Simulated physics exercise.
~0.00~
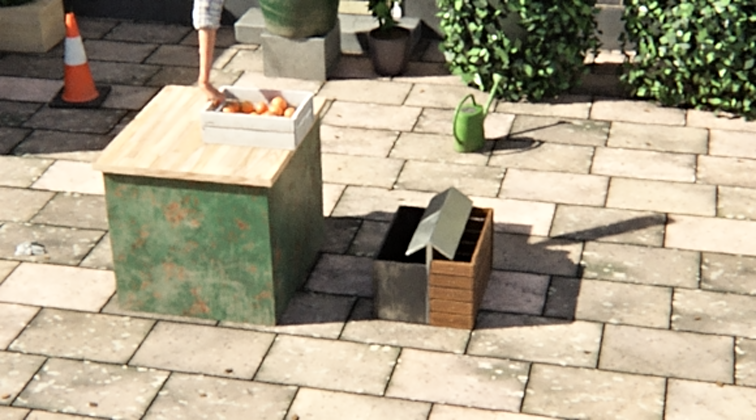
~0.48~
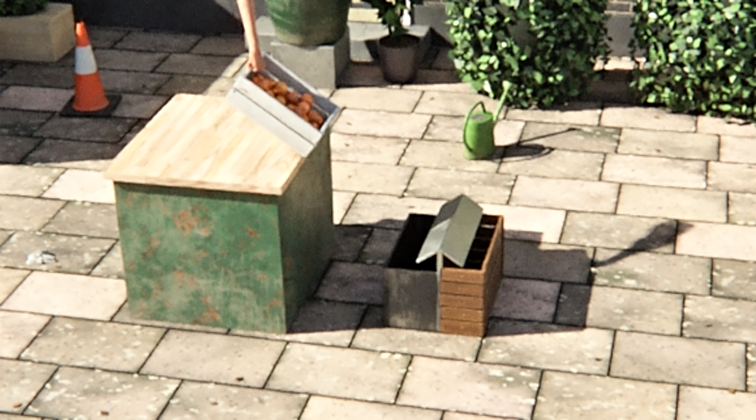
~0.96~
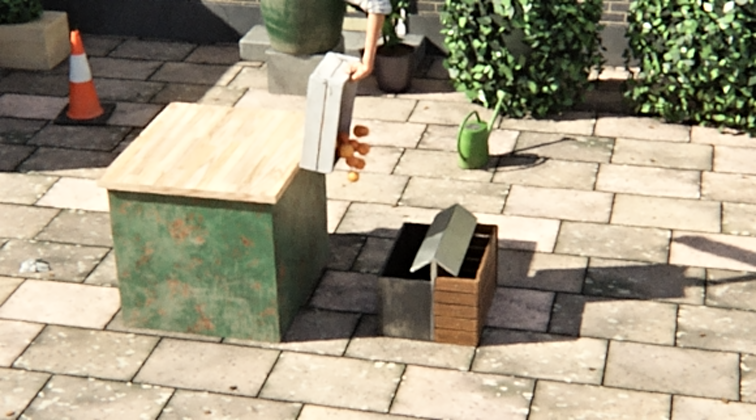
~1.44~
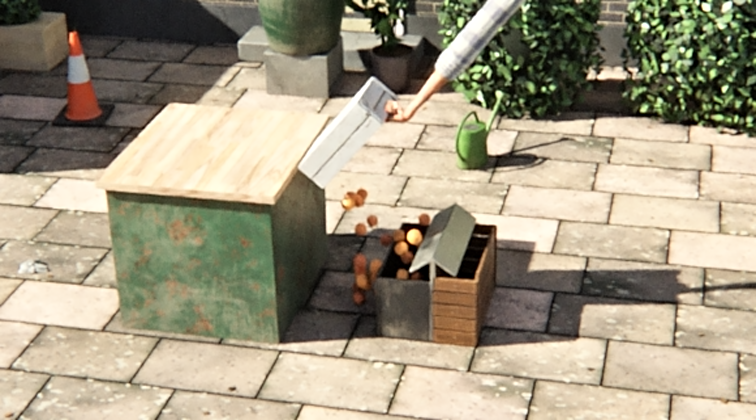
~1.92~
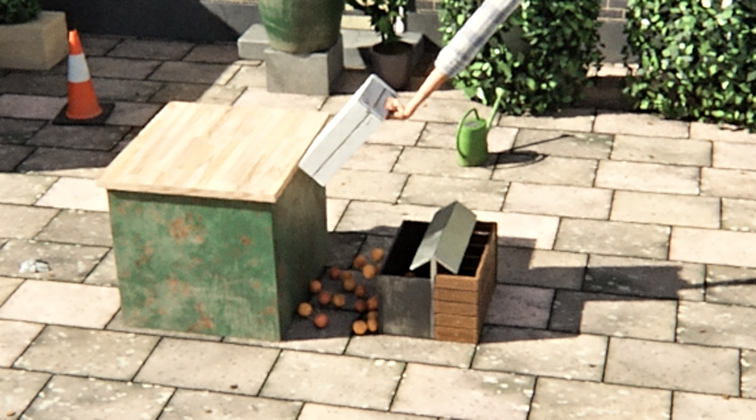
A white crate of oranges is lifted by a hand from a wooden-topped green bench and tipped over its right end, spilling the fruit toward a black bin beside a wooden one; some drop inside, while many settle on the paving between bench and bin.
